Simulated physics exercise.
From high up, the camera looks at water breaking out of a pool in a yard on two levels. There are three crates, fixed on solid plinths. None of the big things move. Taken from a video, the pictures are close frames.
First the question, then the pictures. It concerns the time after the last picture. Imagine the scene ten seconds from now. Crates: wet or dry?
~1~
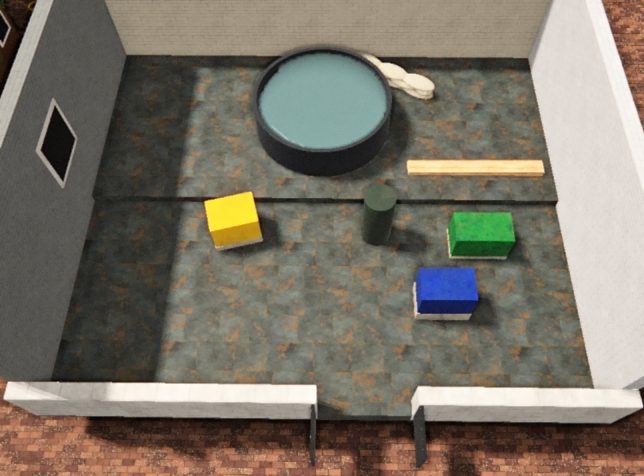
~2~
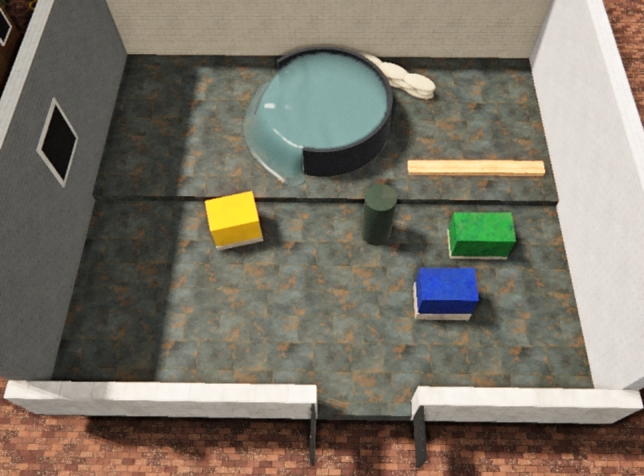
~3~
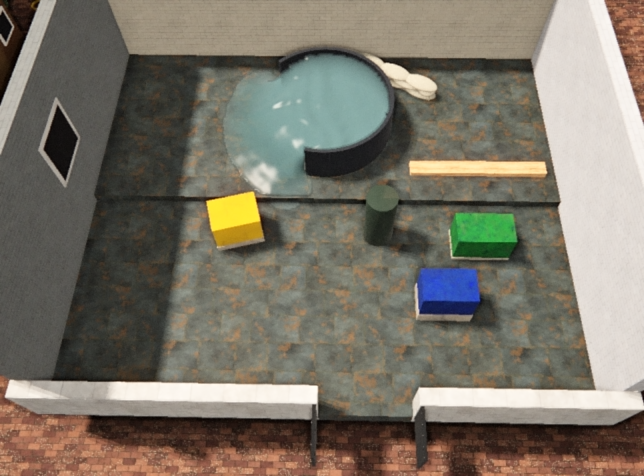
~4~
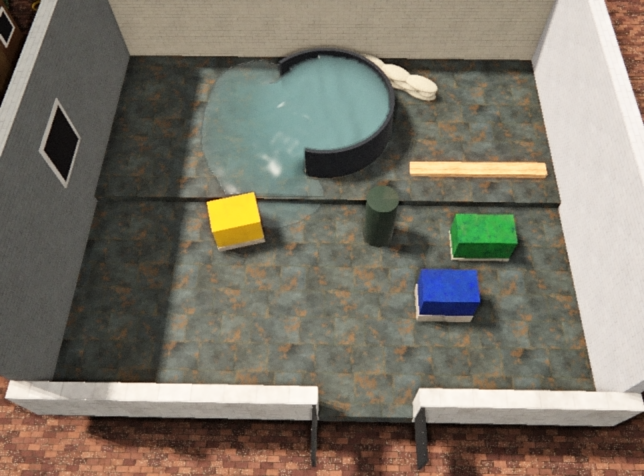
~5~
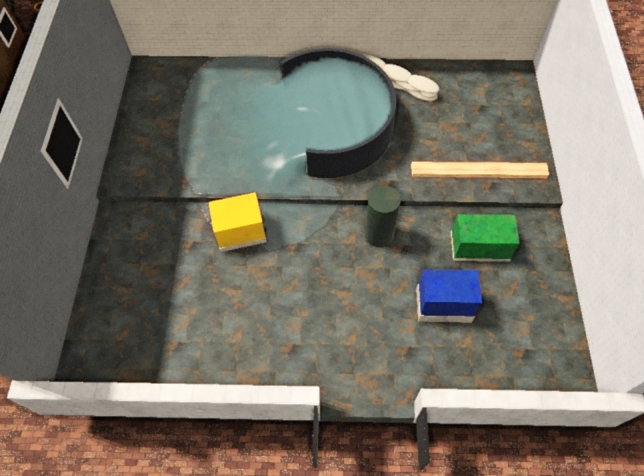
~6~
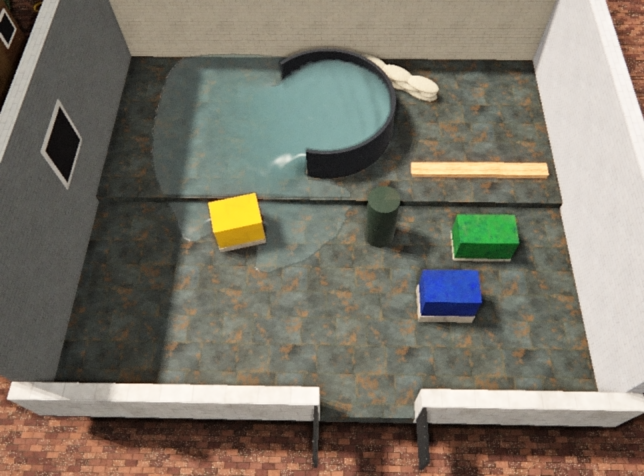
One by one: The yellow crate will be reached; the green crate will be reached; the blue crate will not be reached.
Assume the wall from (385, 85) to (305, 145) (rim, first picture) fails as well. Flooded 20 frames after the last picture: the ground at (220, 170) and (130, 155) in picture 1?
Point one: Still bare; point two: Still bare.
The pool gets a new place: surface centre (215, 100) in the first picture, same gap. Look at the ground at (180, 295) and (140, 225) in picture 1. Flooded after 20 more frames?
The first spot is wetted, while the second is wetted.
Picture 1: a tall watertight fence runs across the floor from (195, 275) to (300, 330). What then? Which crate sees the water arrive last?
That would be the green one.
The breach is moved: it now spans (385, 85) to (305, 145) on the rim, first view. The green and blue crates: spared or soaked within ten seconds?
First, the green crate is flooded; second, the blue crate is flooded.
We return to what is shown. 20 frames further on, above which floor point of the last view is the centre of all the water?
That comes out near (195, 176).
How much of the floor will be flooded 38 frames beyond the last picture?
I'd say 65 per cent.
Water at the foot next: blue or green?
My answer: The blue crate.
A moment on, water covers 30 % of the floor; the yellow crate water round its plinth, the green crate not reached, the blue crate not reached.
Next, water covers 40 % of the floor; the yellow crate water round its plinth, the green crate not reached, the blue crate not reached.
Then, water covers 40 % of the floor; the yellow crate water round its plinth, the green crate not reached, the blue crate water round its plinth.
Later, water covers 65 % of the floor; the yellow crate water round its plinth, the green crate water round its plinth, the blue crate water round its plinth.
In the end, water covers 85 % of the floor; the yellow crate was topped, the green crate was topped, the blue crate stayed above the water.
